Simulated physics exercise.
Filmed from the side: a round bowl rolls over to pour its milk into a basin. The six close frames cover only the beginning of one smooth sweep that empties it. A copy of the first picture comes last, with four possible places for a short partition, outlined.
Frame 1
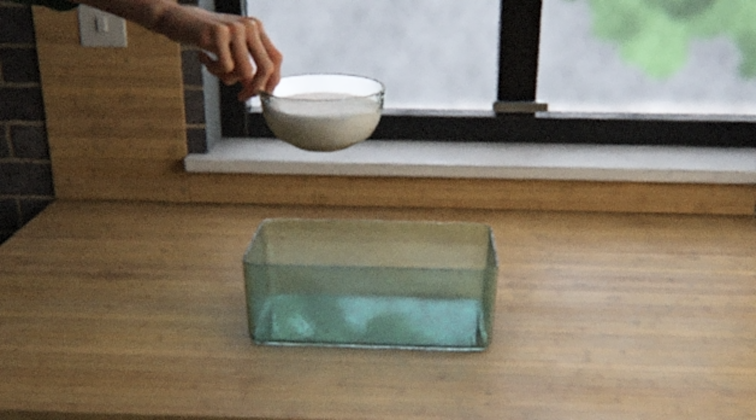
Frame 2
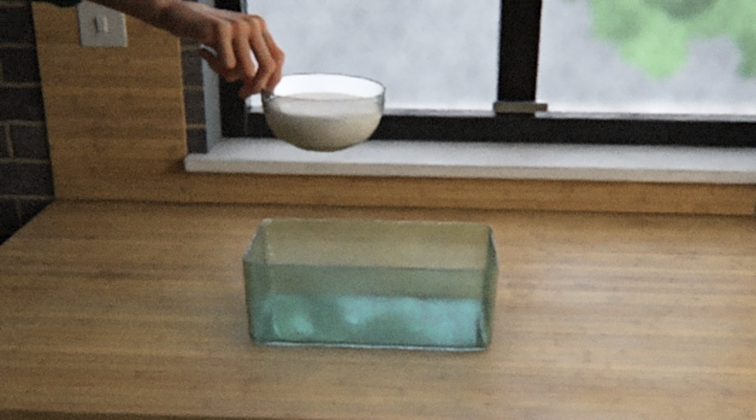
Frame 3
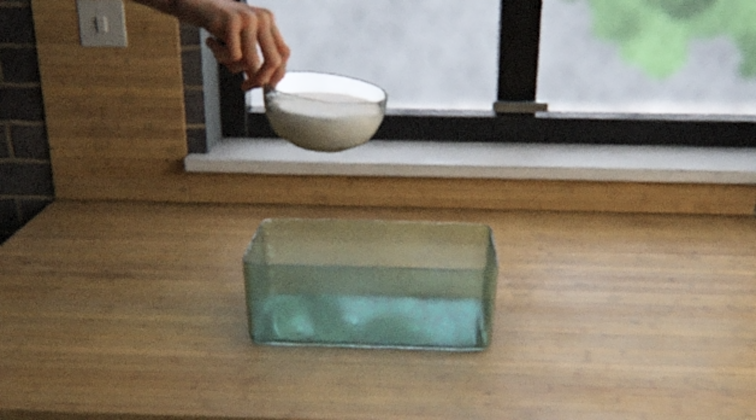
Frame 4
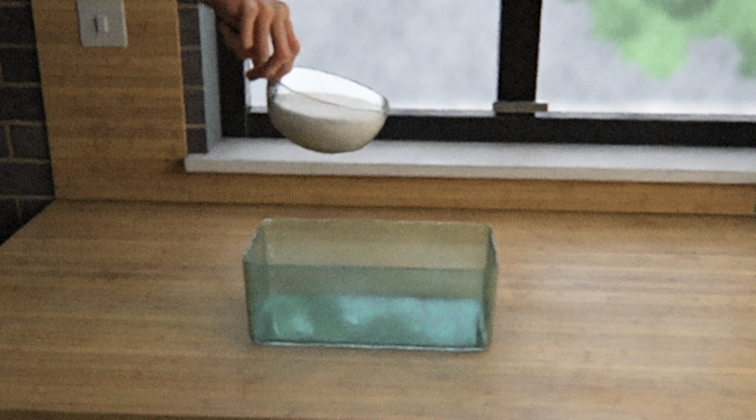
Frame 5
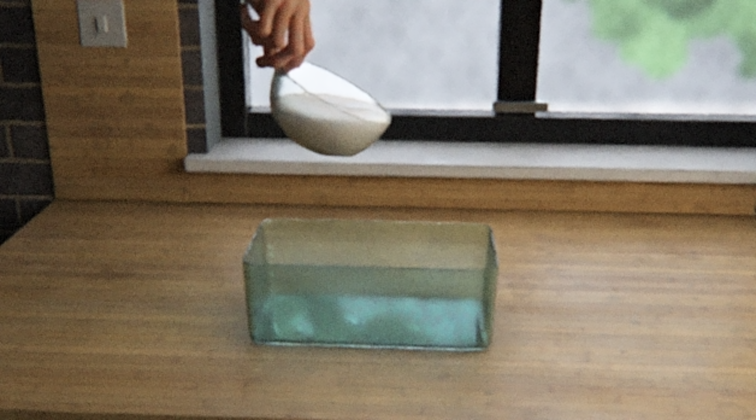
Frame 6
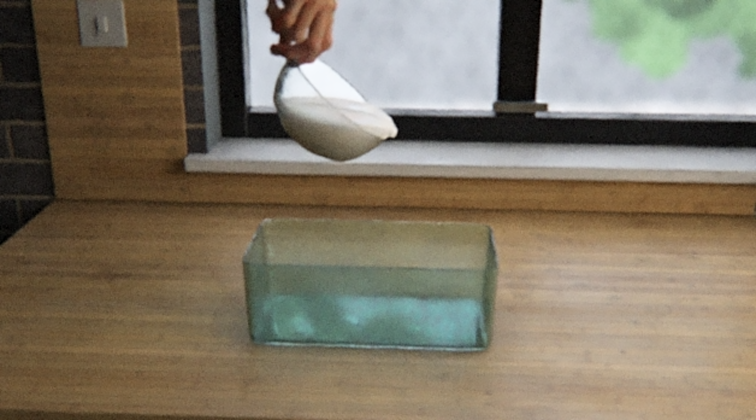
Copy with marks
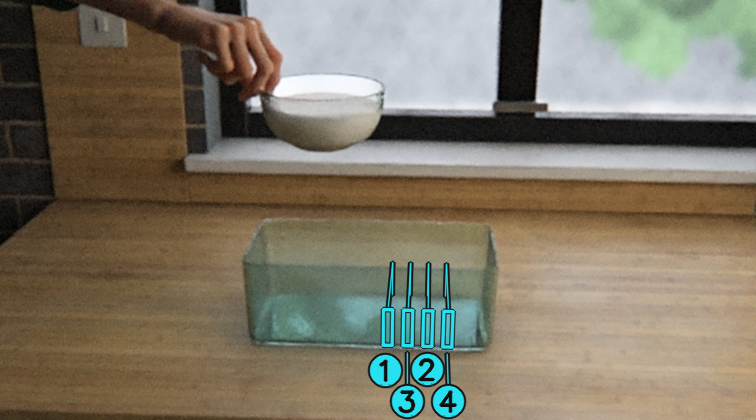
A clear round bowl of white milk, gripped by a hand at upper left, hangs above a wooden counter before a dark-framed window, seen from the side by a still camera. Below it sits a rectangular greenish glass basin, with a light switch and dark brick at left. The hand shifts right and rolls the bowl steadily rightward until milk reaches just over its lowered right lip.
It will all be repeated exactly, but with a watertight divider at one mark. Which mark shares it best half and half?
3 works best here.
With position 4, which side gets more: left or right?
More ends on the left.
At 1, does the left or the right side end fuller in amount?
The right side.
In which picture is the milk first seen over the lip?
Picture 6.
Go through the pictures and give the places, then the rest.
In the first picture, upright, lip at (383, 87); basin from (249, 339) to (492, 347); nothing has left yet.
In the second picture, upright, lip at (384, 89); nothing has left yet.
In the third picture, tipped about 8°, lip at (386, 95); nothing has left yet.
In the fourth picture, tipped about 17°, lip at (388, 105); nothing has left yet.
In the fifth picture, tipped about 28°, lip at (389, 118); nothing has left yet.
In the sixth picture, tipped about 42°, lip at (386, 133); milk is over the lip, down to (393, 134).
On the marked copy, 1 at (387, 352); 2 at (427, 353); 3 at (407, 352); 4 at (447, 353).
With 1, about 29 % ends left of the wall and 65 % right of it; 5 % is lost outside.
With 2, about 68 % ends left of the wall and 24 % right of it; 8 % is lost outside.
With 3, about 46 % ends left of the wall and 48 % right of it; 6 % is lost outside.
With 4, about 86 % ends left of the wall and 6 % right of it; 8 % is lost outside.
